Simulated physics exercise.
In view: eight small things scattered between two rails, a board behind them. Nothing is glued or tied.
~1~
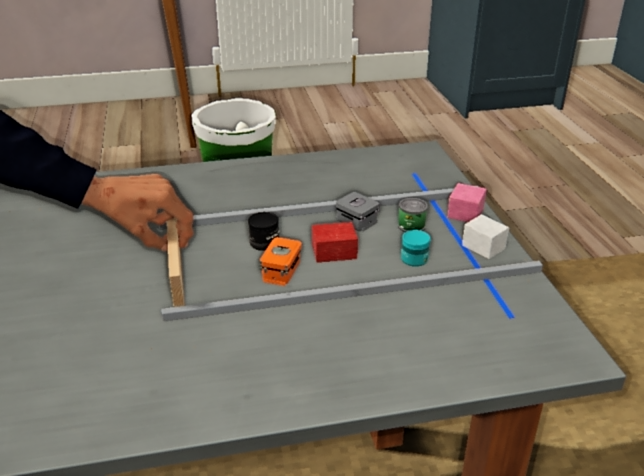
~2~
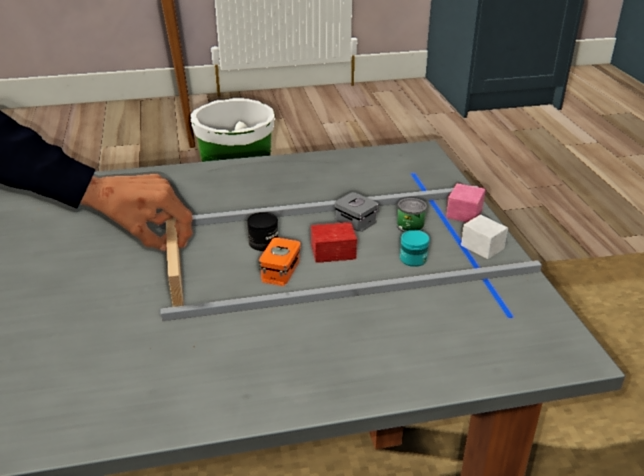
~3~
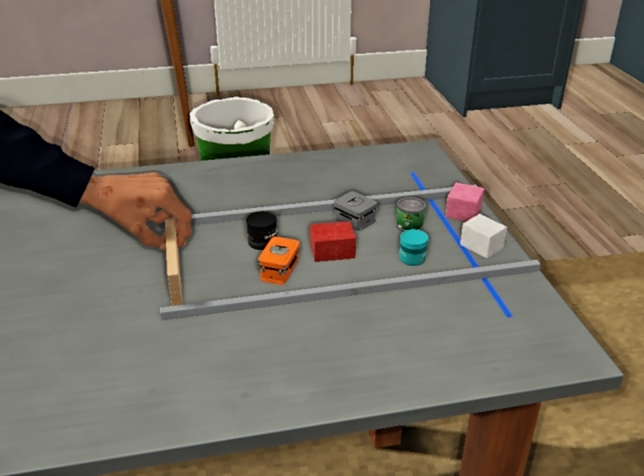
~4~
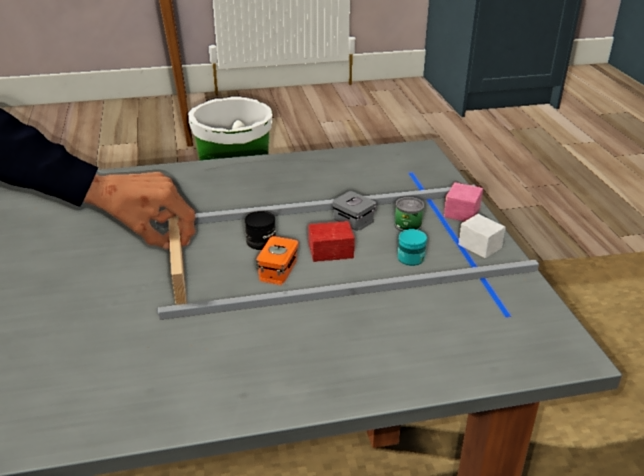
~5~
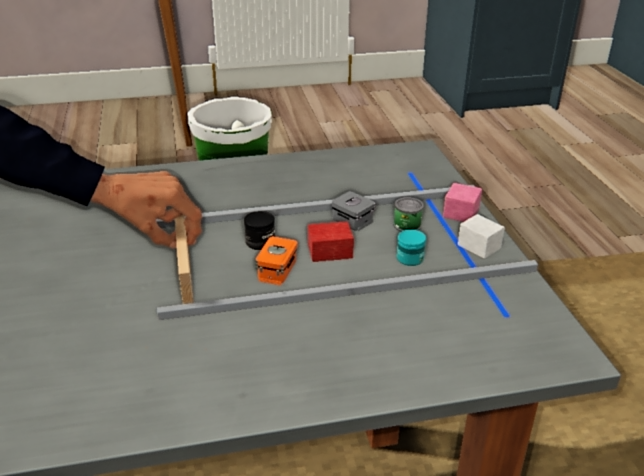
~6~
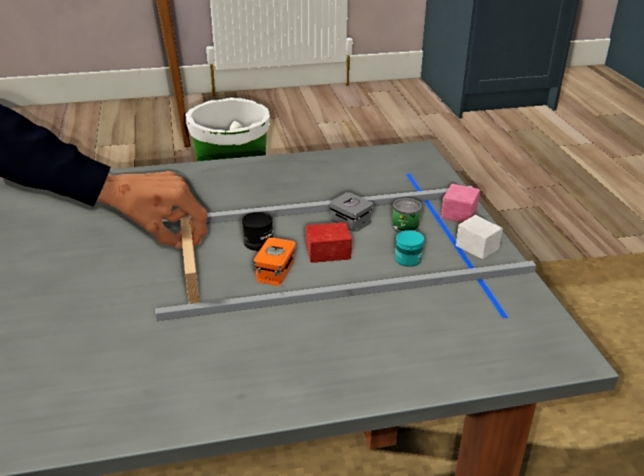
Hand sliding a wooden board slightly right between two rails on a grey table, behind scattered small objects and blocks.
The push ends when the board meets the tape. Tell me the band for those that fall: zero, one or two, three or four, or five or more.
The number that fall off is one or two.
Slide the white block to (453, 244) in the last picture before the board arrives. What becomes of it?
Then it falls.
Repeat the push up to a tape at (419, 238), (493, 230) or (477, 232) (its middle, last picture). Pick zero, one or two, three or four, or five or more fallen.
The falls would be not one; more than four; at least five.
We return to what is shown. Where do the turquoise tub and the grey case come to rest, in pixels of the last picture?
The turquoise tub stops around (501, 239); the grey case around (446, 197).
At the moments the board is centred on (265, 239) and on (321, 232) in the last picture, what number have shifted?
At the one place 2, at the other 3.
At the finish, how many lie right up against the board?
It touches 3.
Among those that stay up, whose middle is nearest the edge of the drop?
Foremost is the red block.
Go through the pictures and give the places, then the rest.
The first frame shows pink block (467, 203); white block (485, 237); green pot (412, 216); board (175, 250); tape (455, 235).
The second frame shows white block (484, 237); black tub (263, 231).
The third frame shows green pot (411, 215); red block (333, 241).
The fourth frame shows pink block (464, 203); grey case (354, 211).
The fifth frame shows white block (481, 236); orange case (277, 261).
The sixth frame shows pink block (461, 204); white block (479, 237); green pot (406, 216); board (189, 247); tape (449, 235).
A little later, none off yet; pink block at rest near (461, 204); white block at rest near (479, 237); green pot at rest near (406, 216).
Next, none off yet; pink block shifted a little near (470, 201); white block shifted a little near (494, 240); green pot shifted about its own width near (445, 210).
When it is over, the number that fall off is one or two; down, white block and pink block.
